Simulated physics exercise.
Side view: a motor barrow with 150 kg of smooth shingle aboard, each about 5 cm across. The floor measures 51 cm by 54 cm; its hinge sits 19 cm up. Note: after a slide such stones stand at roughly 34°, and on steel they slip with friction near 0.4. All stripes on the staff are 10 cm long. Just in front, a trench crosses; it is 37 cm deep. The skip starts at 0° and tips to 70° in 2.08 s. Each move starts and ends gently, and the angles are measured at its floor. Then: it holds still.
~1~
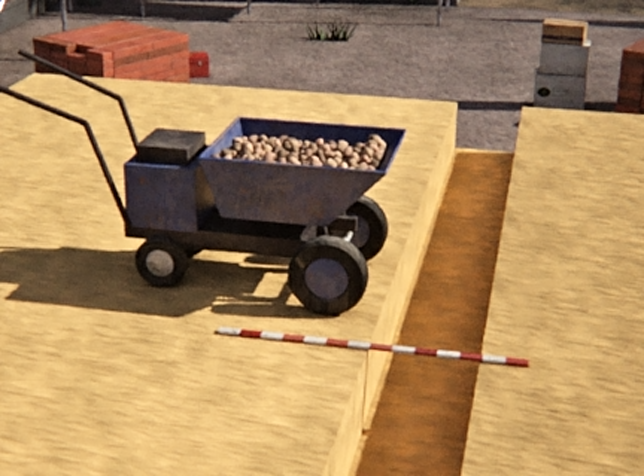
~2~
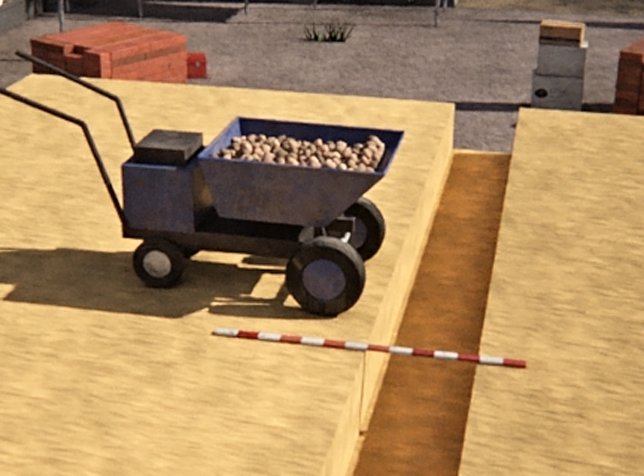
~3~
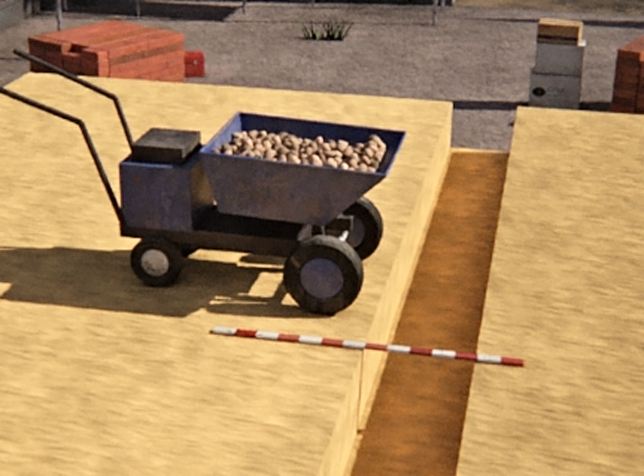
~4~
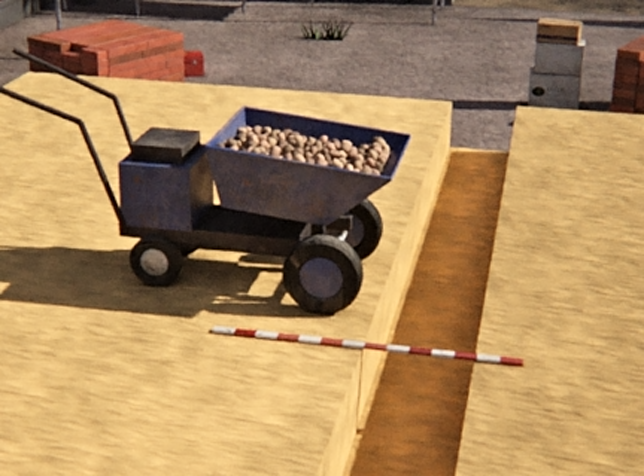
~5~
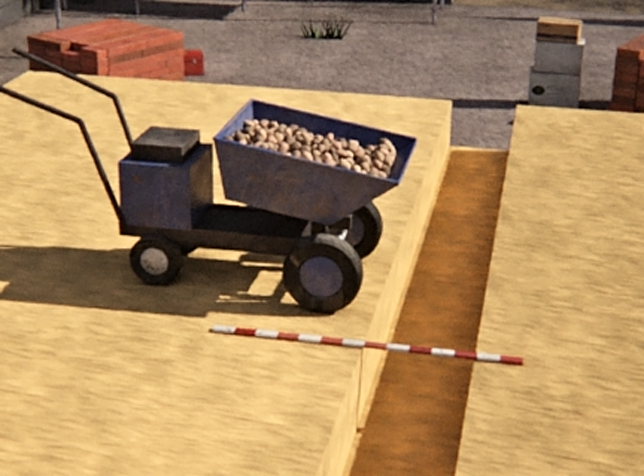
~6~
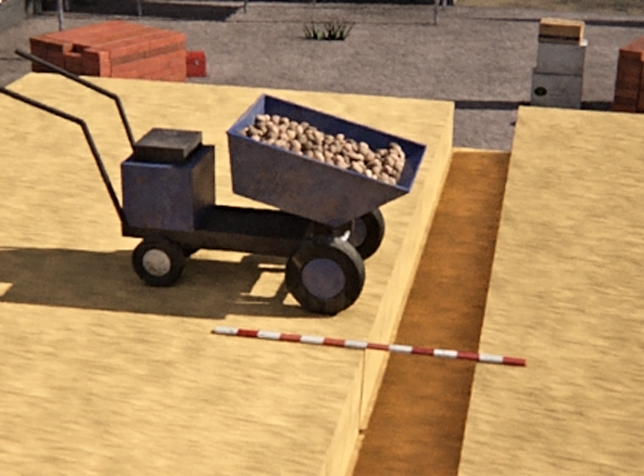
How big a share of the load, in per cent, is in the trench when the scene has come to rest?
A share of about 54 percent.
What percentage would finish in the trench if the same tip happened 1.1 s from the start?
Estimate: About 45 %.
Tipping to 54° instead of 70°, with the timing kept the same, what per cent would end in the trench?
Near 50 per cent then.
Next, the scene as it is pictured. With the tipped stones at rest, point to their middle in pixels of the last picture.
Centre estimate: Around (479, 342).
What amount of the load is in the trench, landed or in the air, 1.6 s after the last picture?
30 per cent, give or take.
Then, 1.0 s after the last picture the floor is at 59°, 95 % in the skip, 4 % in the trench, 1 % past the trench; the foremost stones are at (491, 303).
Then, 1.6 s after the last picture the floor is at 70°, 27 % in the skip, 32 % in the trench, 41 % past the trench; the foremost stones are at (629, 309).
Then, 1.9 s after the last picture the floor is at 70°, 6 % in the skip, 45 % in the trench, 48 % past the trench; the foremost stones are past the picture's edge.
Then, 3.9 s after the last picture the floor is at 70°, 0 % in the skip, 54 % in the trench, 46 % past the trench; the foremost stones are past the picture's edge.
